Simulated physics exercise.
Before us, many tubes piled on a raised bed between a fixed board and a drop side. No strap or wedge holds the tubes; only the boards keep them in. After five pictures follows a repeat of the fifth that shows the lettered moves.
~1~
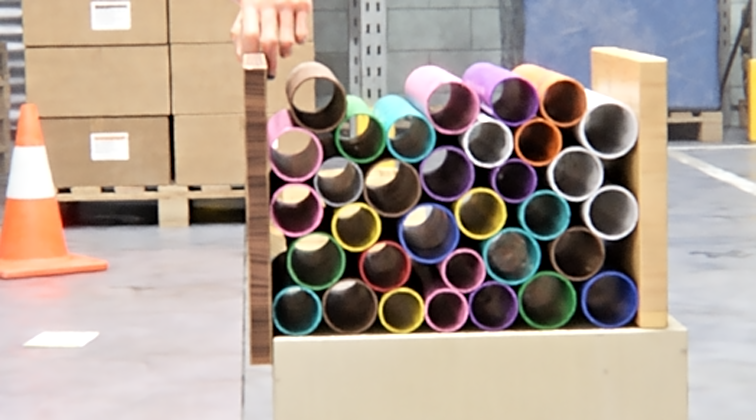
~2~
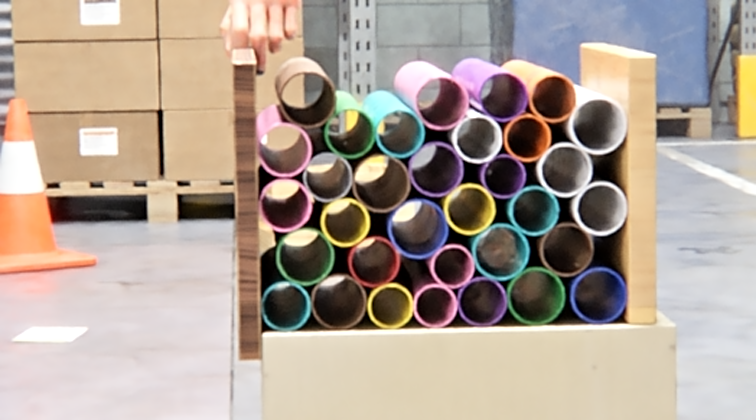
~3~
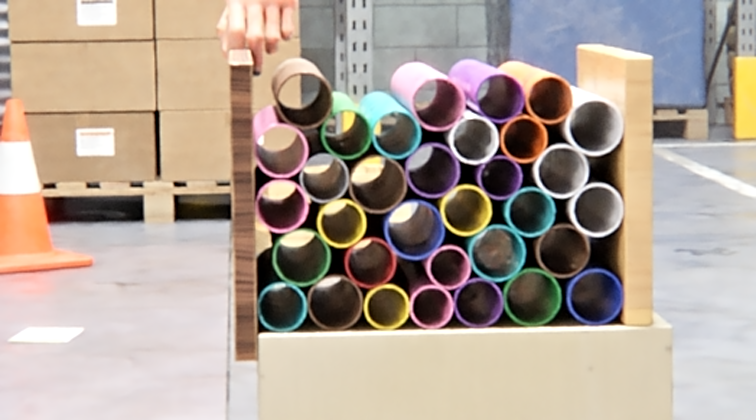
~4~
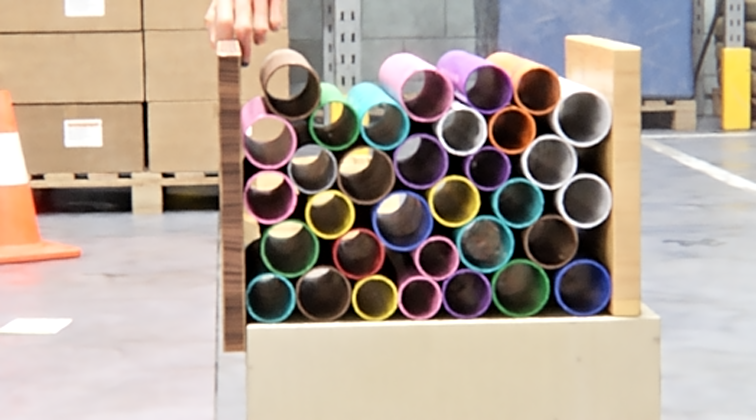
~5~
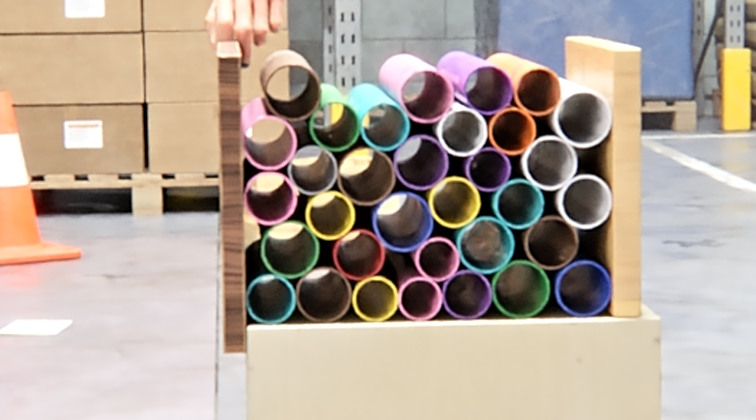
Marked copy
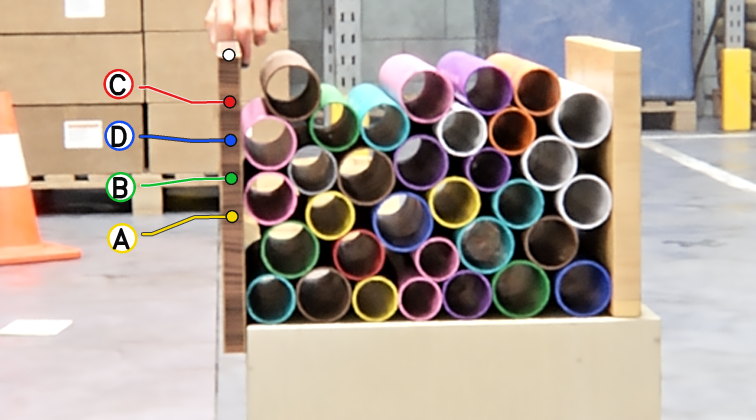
At the start, colourful open tubes are stacked between two upright boards on a pale base, with a hand gripping the top of the left board. The whole scene, including the orange cone and boxes behind, drifts slightly left, then stays nearly still, while the hand, boards and tubes show no clear movement against one another.
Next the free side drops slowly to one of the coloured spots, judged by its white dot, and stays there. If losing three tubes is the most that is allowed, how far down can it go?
The lowest mark that will do is A.
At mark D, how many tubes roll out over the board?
At D the number is none.
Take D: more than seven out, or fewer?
At D, fewer than seven.
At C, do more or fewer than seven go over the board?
Fewer than seven.
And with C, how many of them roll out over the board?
It comes to none.
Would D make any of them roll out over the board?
No.
On the marked copy, A at (232, 217); B at (231, 179); C at (230, 102); D at (231, 140); the white dot at (229, 55).
Following A. Soon after the start, top of the board (242, 131).
Later, top of the board (243, 214).
In the end, top of the board (243, 216), two out over the board.
As for the rest, B two out over the board; C none out over the board; D none out over the board.
